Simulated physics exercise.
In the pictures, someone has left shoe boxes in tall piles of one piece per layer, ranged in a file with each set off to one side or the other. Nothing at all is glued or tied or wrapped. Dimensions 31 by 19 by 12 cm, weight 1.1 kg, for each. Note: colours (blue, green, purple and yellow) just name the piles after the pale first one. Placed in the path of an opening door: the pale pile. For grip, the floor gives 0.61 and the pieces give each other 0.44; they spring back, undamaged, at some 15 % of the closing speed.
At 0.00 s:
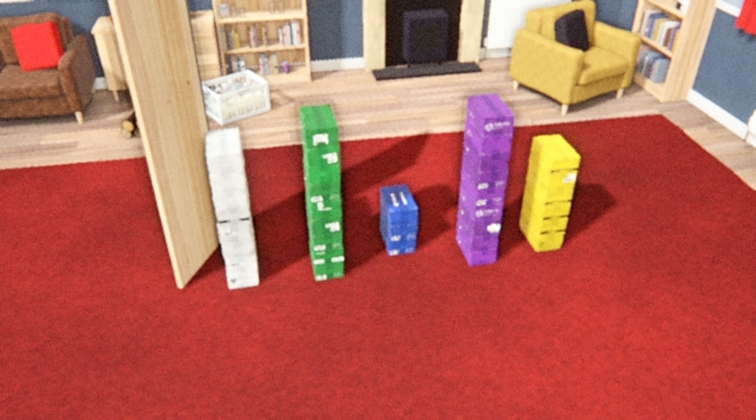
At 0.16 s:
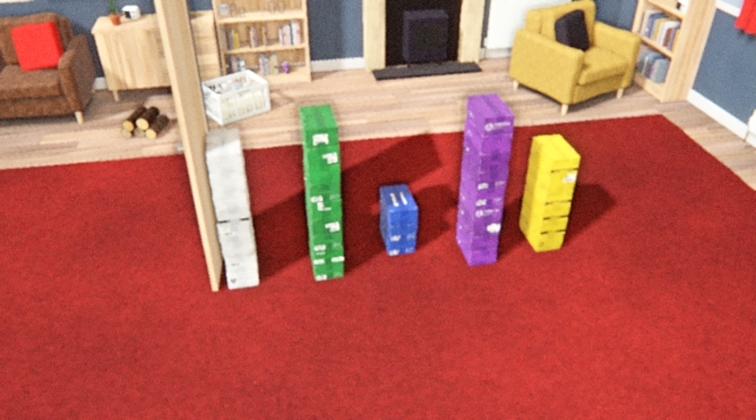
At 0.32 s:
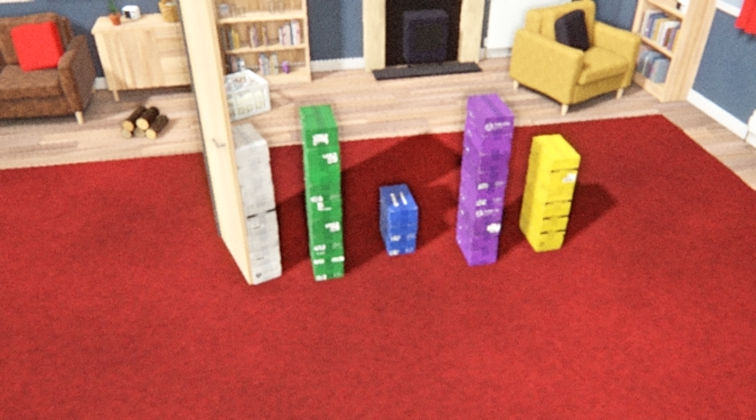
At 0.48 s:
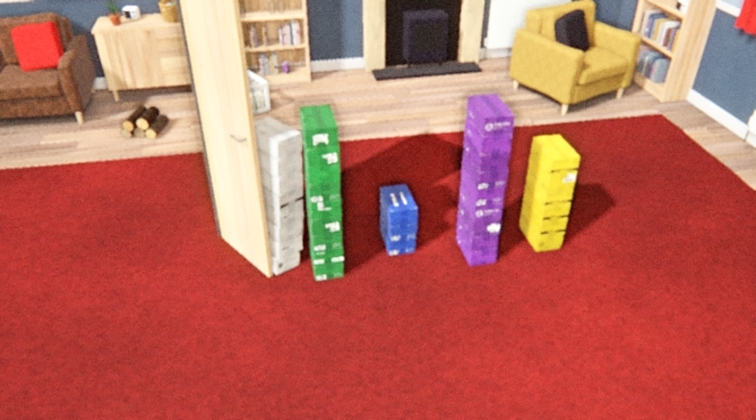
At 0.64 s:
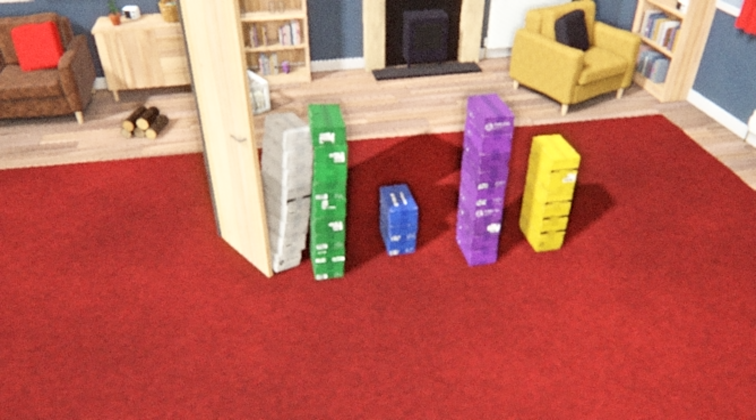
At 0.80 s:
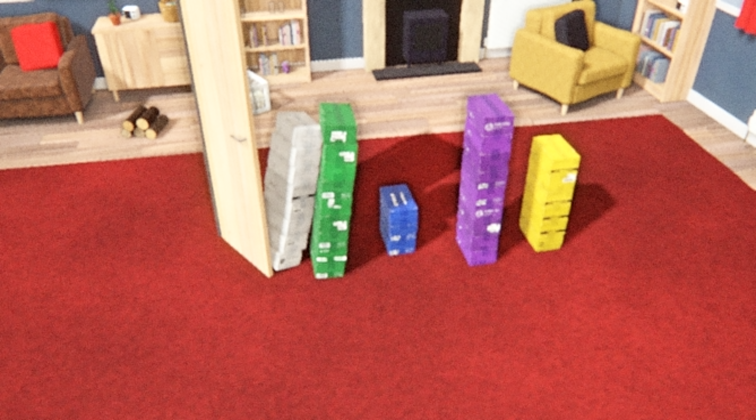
A wooden door swings in from the left on a red carpet, pushing the nearby white pile of boxes rightward toward the green one. The door stops turning, and the pale pile leans right against the green pile, which then tilts slightly right while the blue, purple and yellow piles stay still.
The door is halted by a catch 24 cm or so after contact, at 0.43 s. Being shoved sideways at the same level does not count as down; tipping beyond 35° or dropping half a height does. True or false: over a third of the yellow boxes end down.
True.
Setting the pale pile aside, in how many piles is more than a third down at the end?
Count: 3.
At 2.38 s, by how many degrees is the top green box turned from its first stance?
Near 130 degrees from how it began.
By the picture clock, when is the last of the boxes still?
That happens at roughly 3.5 seconds.
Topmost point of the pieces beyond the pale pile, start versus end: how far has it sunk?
Roughly 56 centimetres lower at the end.
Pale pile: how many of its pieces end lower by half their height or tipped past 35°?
In total, 8 of the pale pieces.
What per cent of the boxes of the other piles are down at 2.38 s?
50 per cent.
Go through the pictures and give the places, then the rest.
In the first picture (pixels give the middle of a visible side), door edge (121, 43) 29° before square; top yellow box (556, 147); top green box (318, 116); none of the others has stirred.
The second picture shows door edge (167, 45) 6° before square; top yellow box (556, 147).
The third picture shows door edge (215, 41) 17° past square; top yellow box (556, 147).
The fourth picture shows door edge (240, 36) 30° past square, top of the pale pile leaning 4°; top yellow box (556, 147); none of the others has stirred.
The fifth picture shows door edge (240, 36) 30° past square, top of the pale pile leaning 11°; top yellow box (556, 147); top green box (326, 115) 44 mm from its place; movement in 7 of them.
The sixth picture shows door edge (240, 36) 30° past square, top of the pale pile leaning 15°; top yellow box (556, 147); top green box (338, 114) 6° from how it stood; steepest lean 6°, the box at (341, 154); movement in 9 of them.
After 1.44 s, 8 of the pale pile down; none of the 6 yellow boxes down (9 of 27 in all colours); top yellow box unmoved; top green box 44° from how it stood, 22 cm lower.
After 2.38 s, 8 of the pale pile down; none of the 6 yellow boxes down (14 of 27 in all colours); top yellow box 11° from how it stood; top green box on its side.
In the end (3.8 s), 8 of the pale pile down; 6 of the 6 yellow boxes down (24 of 27 in all colours); top yellow box upside down; top purple box on its side. That is 100 per cent. From the last view, middles, top yellow box near (699, 211), top purple box near (459, 205).
